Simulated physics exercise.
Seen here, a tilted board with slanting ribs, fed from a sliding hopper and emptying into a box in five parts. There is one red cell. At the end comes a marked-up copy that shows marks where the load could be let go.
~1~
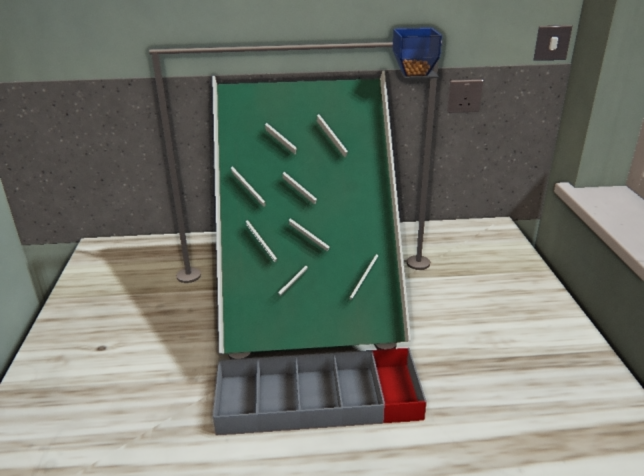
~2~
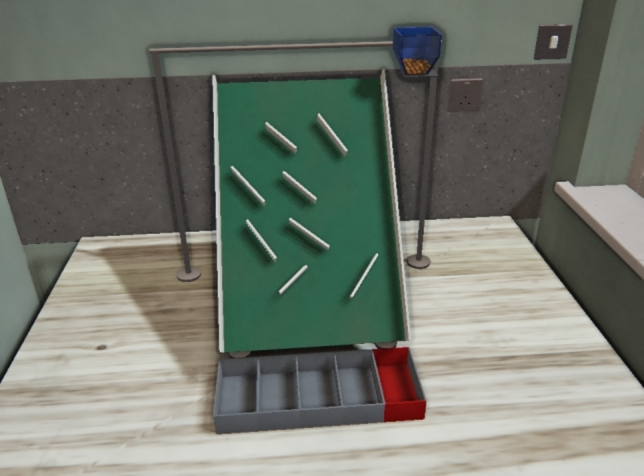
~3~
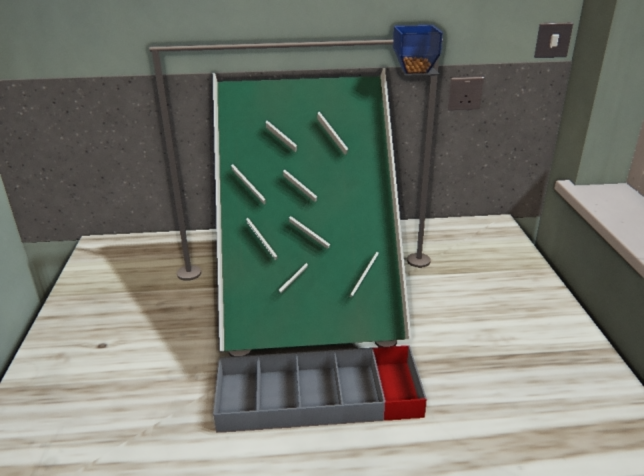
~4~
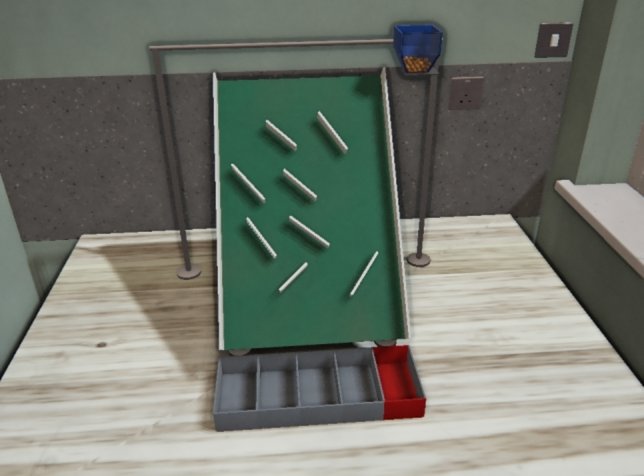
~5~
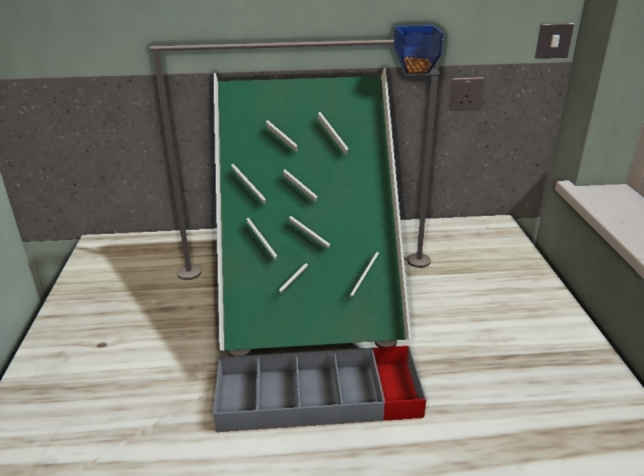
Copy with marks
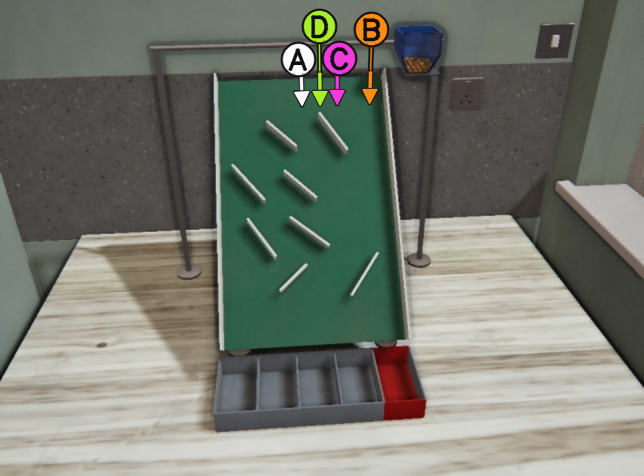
A green tilted board with slanting ribs stands still above a box with one red cell.
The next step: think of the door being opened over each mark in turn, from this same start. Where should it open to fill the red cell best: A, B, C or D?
C works best here.
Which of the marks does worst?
Here it is mark A.
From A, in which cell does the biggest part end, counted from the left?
The third.
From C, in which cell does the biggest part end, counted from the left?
The fifth.
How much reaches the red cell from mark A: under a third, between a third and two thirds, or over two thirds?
Mark A gives under a third.
On the marked copy, mark A meets the board at (302, 100); mark B meets the board at (369, 98); mark C meets the board at (337, 99); mark D meets the board at (320, 100).
With A, a small share in the red cell, all but a few in other cells.
With B, close to a third in the red cell, close to a third in other cells, close to a quarter outside the box.
With C, close to two thirds in the red cell, a small share in other cells, close to a quarter outside the box.
With D, close to half in the red cell, close to a third in other cells, a small share outside the box.
